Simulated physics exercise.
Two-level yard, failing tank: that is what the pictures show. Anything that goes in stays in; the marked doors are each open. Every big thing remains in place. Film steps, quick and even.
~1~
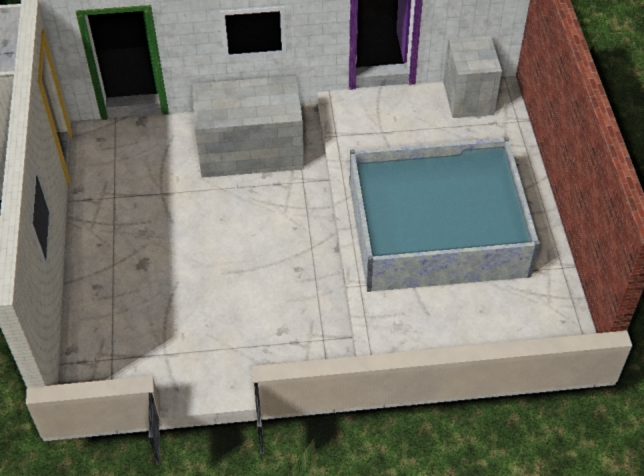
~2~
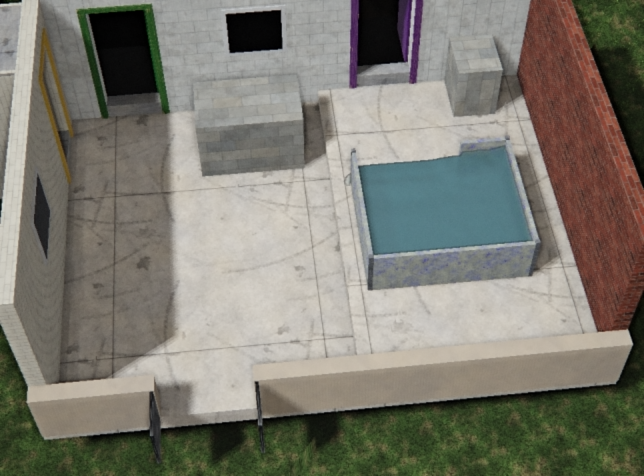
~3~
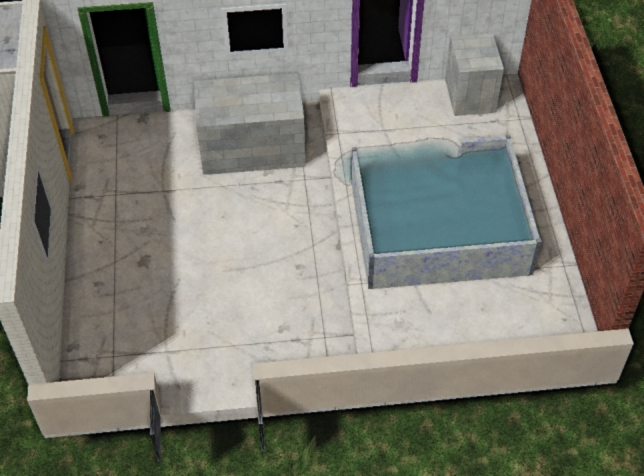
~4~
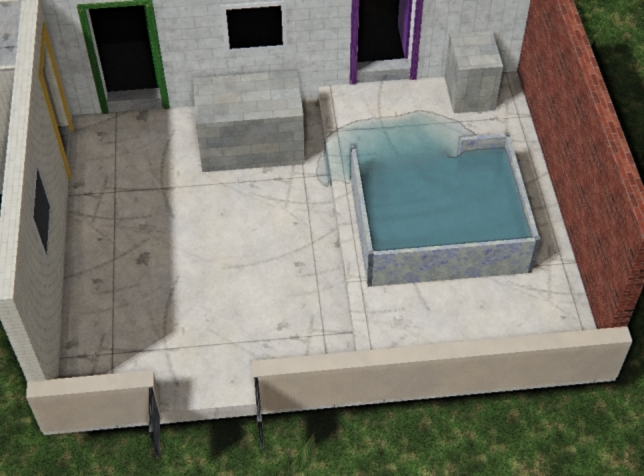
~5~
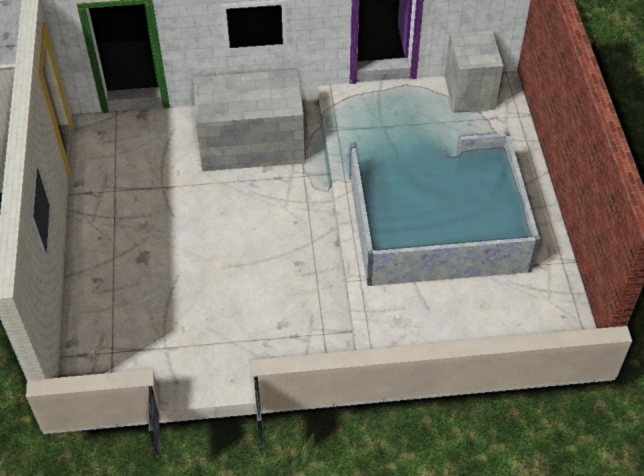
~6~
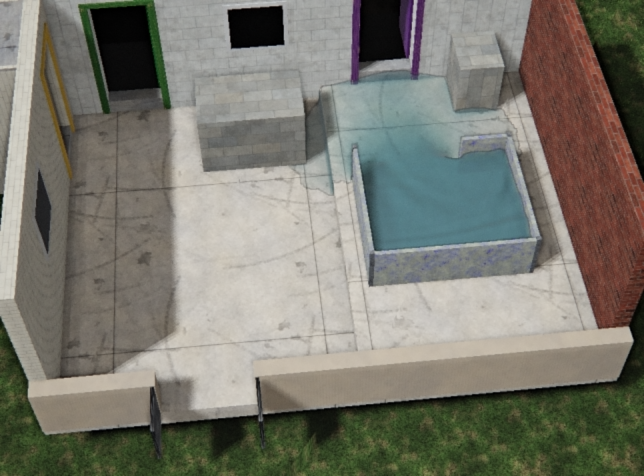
Water pours from a gap in the open tank's far side and spreads toward the purple-framed doorway.
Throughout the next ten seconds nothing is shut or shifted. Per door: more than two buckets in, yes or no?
Yellow door yes, purple door yes, green door no.
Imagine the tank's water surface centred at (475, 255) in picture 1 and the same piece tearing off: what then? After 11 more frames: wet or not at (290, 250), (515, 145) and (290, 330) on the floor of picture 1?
In turn: No water, flooded, clear.
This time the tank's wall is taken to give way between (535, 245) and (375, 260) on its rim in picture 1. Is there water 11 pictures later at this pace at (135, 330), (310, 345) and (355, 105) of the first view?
Point one reached; point two reached; point three not reached.
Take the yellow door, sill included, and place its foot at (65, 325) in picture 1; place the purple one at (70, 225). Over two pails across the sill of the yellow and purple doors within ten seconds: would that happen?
Here the yellow one never reaches the limit; meanwhile the purple one never reaches the limit.
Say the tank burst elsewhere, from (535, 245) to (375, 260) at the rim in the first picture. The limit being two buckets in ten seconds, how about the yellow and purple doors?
Yellow: Short of the mark; purple: Short of the mark.
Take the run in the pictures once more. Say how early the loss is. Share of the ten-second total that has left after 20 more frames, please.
My reading is near 35 per cent.
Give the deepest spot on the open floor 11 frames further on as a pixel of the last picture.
It should be deepest at about (310, 103).
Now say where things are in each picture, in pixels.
The first picture shows the open tank at (441, 200) is whole and still.
In the second picture, the front is at a hidden place, out from the gap on the open tank's far side.
In the third picture, water pours out on the open tank's far side and has run to (342, 162).
In the fourth picture, water pours out on the open tank's far side and has run to (441, 119).
In the fifth picture, water pours out on the open tank's far side and has run to (413, 89).
In the sixth picture, the front is at (443, 77), out from the gap on the open tank's far side.
A moment on, water covers 20 % of the floor; the yellow door not reached, the purple door over two buckets in, the green door not reached.
Next, water covers 25 % of the floor; the yellow door not reached, the purple door far over two buckets in, the green door wet at the sill, nothing in.
Then, water covers 40 % of the floor; the yellow door over two buckets in, the purple door far over two buckets in, the green door wet at the sill, nothing in.
Later, water covers 85 % of the floor; the yellow door over two buckets in, the purple door far over two buckets in, the green door wet at the sill, nothing in.
In the end, water covers 95 % of the floor; the yellow door over two buckets in, the purple door far over two buckets in, the green door wet at the sill, nothing in.
